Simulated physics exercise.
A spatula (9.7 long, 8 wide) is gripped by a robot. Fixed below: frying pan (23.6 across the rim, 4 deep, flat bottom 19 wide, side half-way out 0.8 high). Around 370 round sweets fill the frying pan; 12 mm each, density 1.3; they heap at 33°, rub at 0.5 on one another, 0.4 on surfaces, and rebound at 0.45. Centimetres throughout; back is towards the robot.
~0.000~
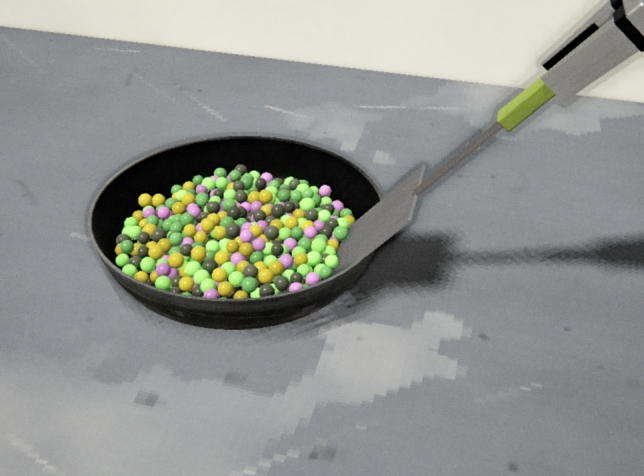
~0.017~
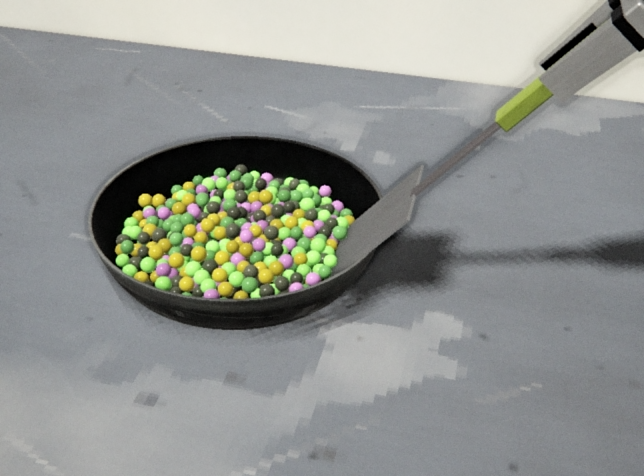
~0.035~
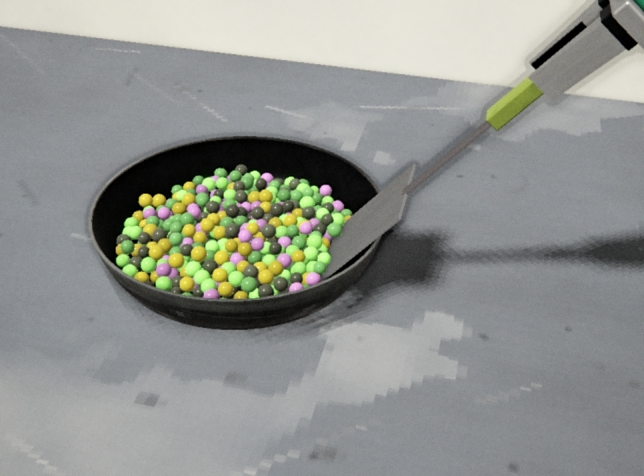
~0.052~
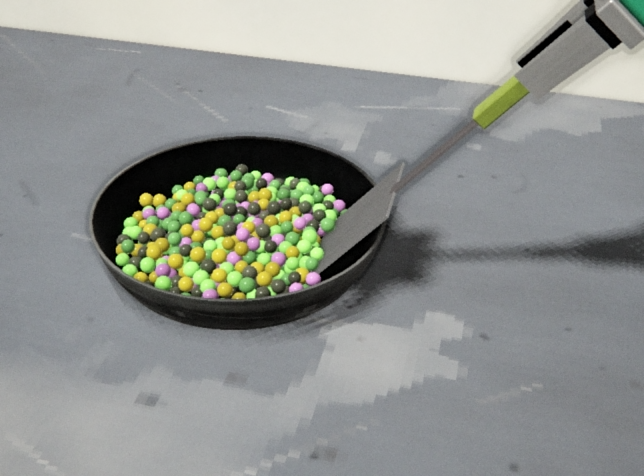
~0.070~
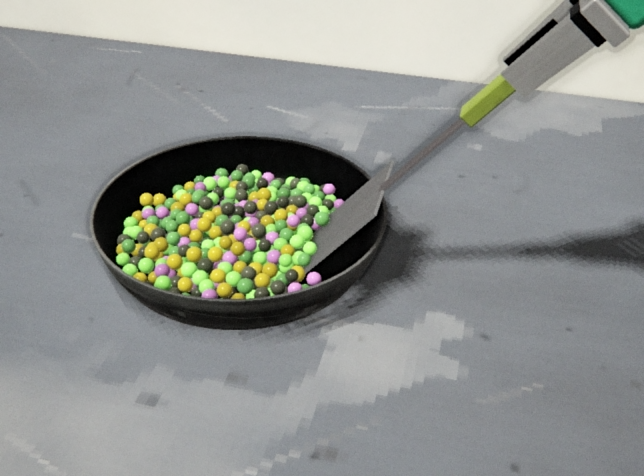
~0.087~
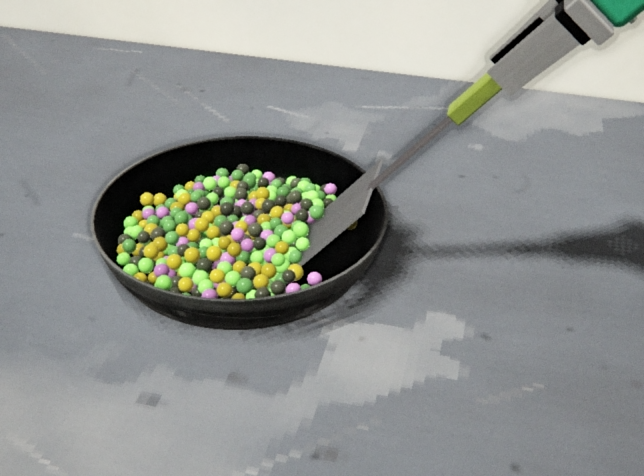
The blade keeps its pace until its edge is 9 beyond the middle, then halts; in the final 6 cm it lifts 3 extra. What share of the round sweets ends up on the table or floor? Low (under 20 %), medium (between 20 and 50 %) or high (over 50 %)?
On the table or floor the share is low, under 20 %.
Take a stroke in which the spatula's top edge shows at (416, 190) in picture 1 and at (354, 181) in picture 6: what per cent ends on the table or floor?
About 25 per cent.
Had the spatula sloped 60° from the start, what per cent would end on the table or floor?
In that case some 20 per cent.
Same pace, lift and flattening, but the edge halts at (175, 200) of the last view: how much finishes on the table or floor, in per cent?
Some 0 per cent.
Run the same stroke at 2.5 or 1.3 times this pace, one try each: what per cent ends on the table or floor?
About 30 and 25 per cent.
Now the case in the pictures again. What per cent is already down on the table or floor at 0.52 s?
About 15 per cent.
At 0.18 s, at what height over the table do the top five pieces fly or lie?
Some 5 cm.
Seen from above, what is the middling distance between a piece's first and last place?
Roughly 3 cm.
After 0.18 s, sloping 51°, highest piece 5 above the table; 373 in the frying pan.
After 0.27 s, sloping 51°, highest piece 7 above the table; 373 in the frying pan.
After 0.52 s, sloping 51°, highest piece 5 above the table; 319 in the frying pan, 50 on the table or floor, 4 on the blade or in flight.
After 1.57 s, sloping 51°, highest piece 5 above the table; 319 in the frying pan, 54 on the table or floor.
In the end, 319 in the frying pan, 54 on the table or floor. That is 14 % on the table or floor.
